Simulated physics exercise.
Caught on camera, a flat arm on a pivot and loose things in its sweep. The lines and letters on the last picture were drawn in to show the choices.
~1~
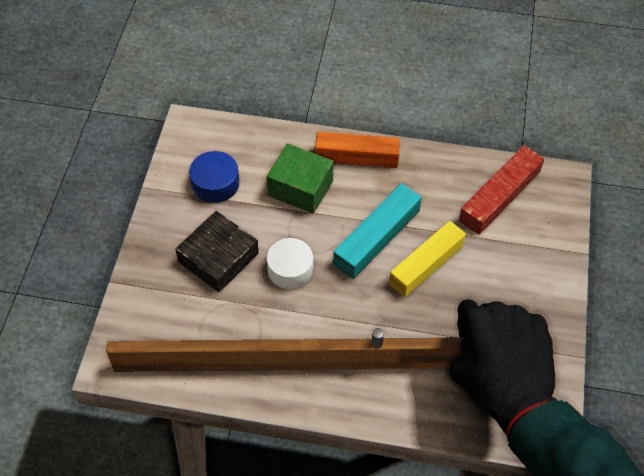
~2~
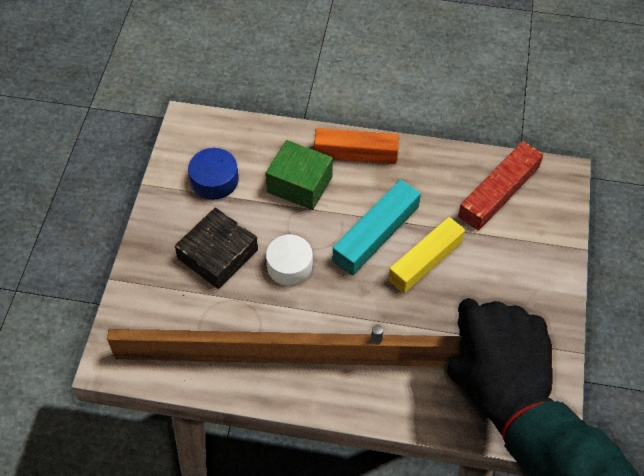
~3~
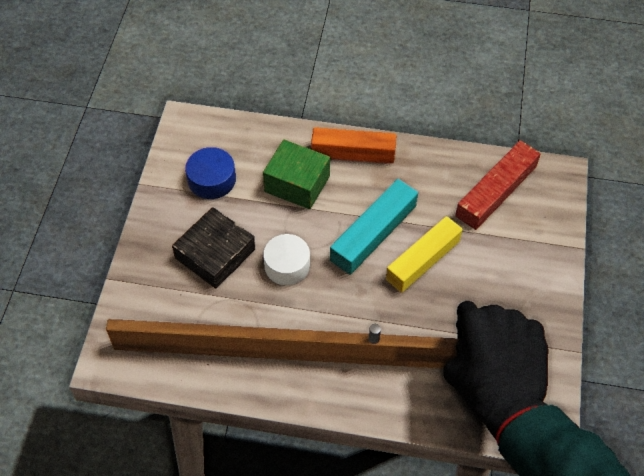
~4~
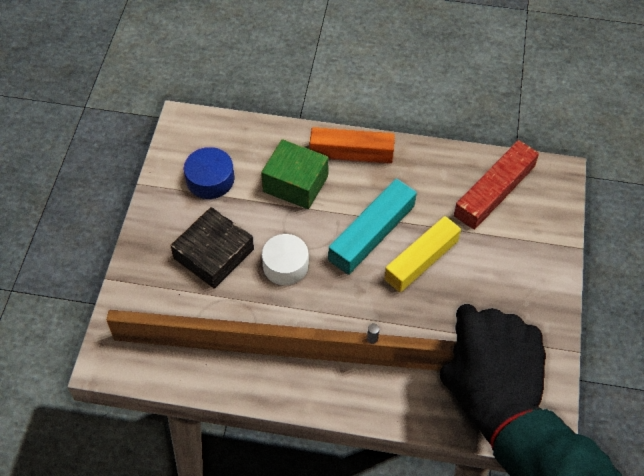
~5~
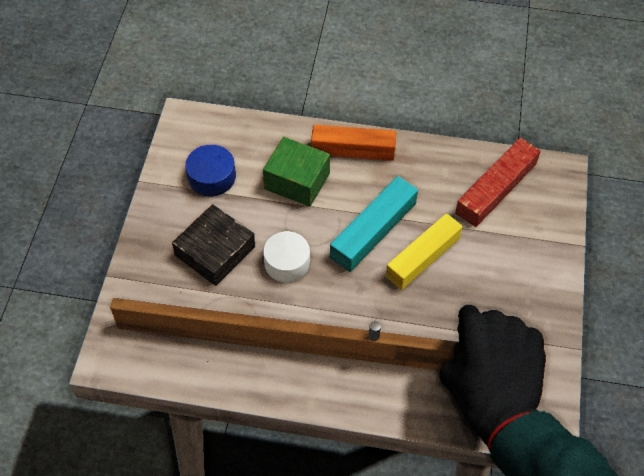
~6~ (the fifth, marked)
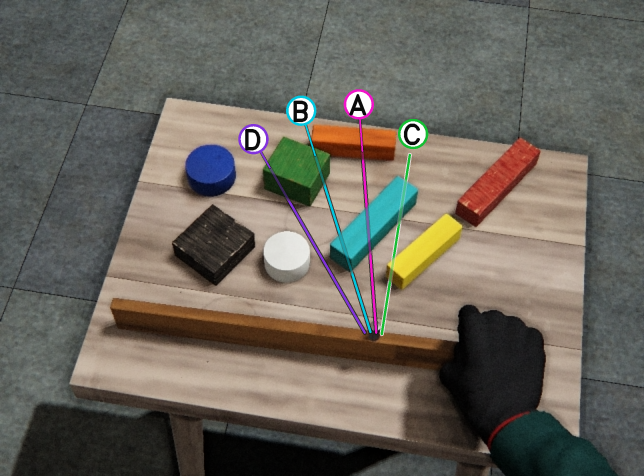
A flat wooden arm on a pivot, with a black-gloved hand at its right end, swung its left end slightly away from the viewer, while the colourful blocks and sticks beyond it lay still.
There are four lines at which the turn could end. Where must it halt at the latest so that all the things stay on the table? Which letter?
Up to line D.
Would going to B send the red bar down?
No.
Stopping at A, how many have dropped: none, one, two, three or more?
In all, one.
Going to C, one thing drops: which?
The orange stick.
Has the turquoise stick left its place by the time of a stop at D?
No.
On the marked copy, A at (369, 236); B at (341, 239); C at (397, 239); D at (314, 246).
With D. Early on, arm (253, 277); black block (216, 237); orange stick (353, 143).
Further on, arm (285, 246); blue tin (212, 167); green block (311, 166).
At the end, arm (313, 231); orange stick (374, 127); green block (358, 156); nothing has fallen.
As for the rest, A drops the orange stick; B drops the orange stick; C drops the orange stick.
